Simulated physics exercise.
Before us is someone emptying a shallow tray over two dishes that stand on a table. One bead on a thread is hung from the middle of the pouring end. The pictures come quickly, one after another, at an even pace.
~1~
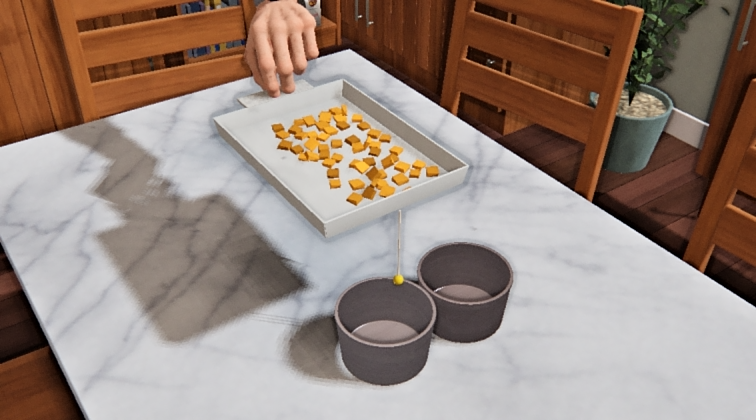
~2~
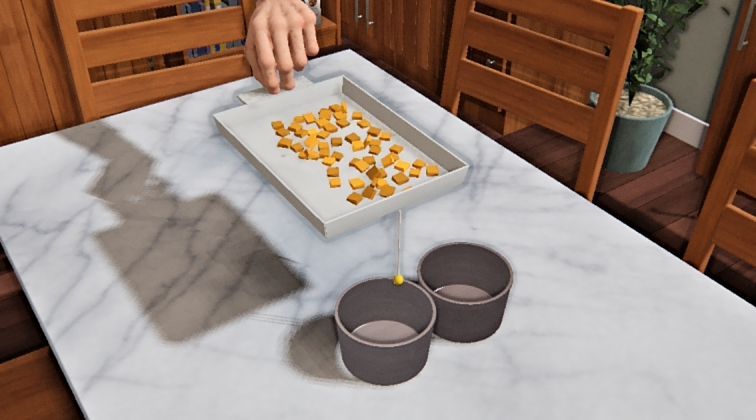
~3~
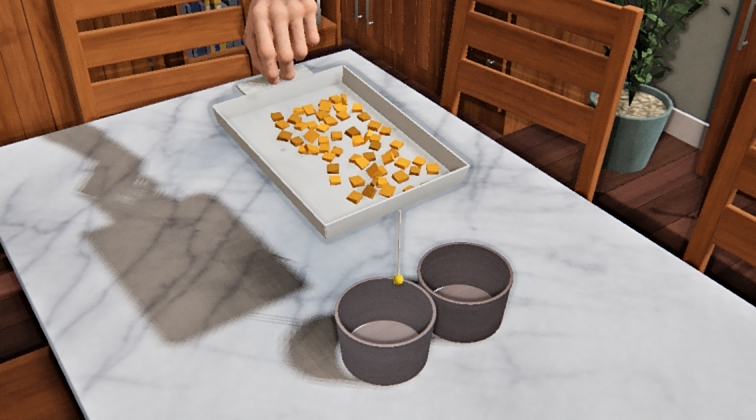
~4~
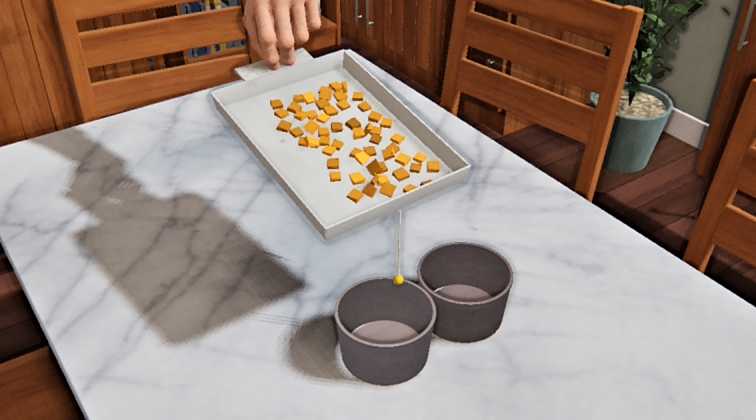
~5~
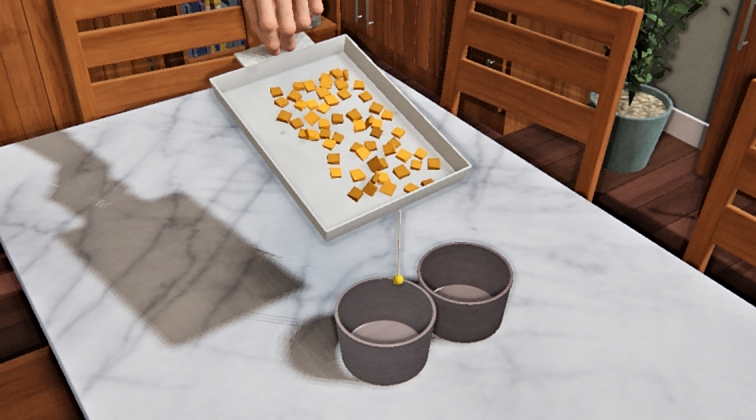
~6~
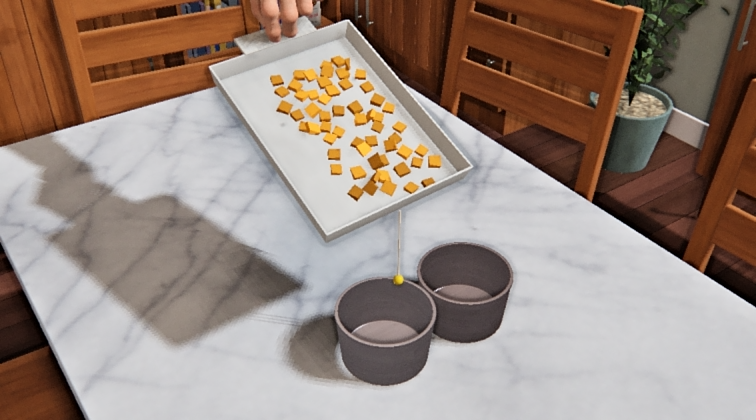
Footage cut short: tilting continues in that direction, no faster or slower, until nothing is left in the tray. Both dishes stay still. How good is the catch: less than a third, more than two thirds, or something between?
The dishes end up holding a middling part, one third to two thirds.
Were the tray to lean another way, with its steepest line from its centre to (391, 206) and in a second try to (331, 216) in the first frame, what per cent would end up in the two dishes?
Respectively 50 and 40 in a hundred.
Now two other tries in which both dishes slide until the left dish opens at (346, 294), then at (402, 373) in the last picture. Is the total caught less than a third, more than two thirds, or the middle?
Under a third; under a third.
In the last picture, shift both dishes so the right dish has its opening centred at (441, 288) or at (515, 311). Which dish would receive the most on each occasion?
In turn: The dish on the left-hand side, then the dish on the left-hand side.
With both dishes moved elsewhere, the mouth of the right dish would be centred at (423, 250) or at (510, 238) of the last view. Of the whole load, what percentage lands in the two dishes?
Roughly 0 % and 0 %.
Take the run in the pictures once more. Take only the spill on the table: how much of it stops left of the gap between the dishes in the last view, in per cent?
It comes to about 50 percent.
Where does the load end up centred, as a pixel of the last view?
Near (389, 366), more or less.
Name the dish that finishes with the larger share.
The left-hand one.
Soon after the last picture, tray tipped steeply; nearly all on the tray; a stray few in the air.
A little later, tray tipped past a quarter turn; nearly all on the tray; a stray few in the left dish; a stray few outside both; a stray few in the air.
Later still, tray tipped past a quarter turn; about half in the left dish; a stray few in the right dish; about half outside both.
At rest, tray tipped past a quarter turn; about half in the left dish; a stray few in the right dish; about half outside both.
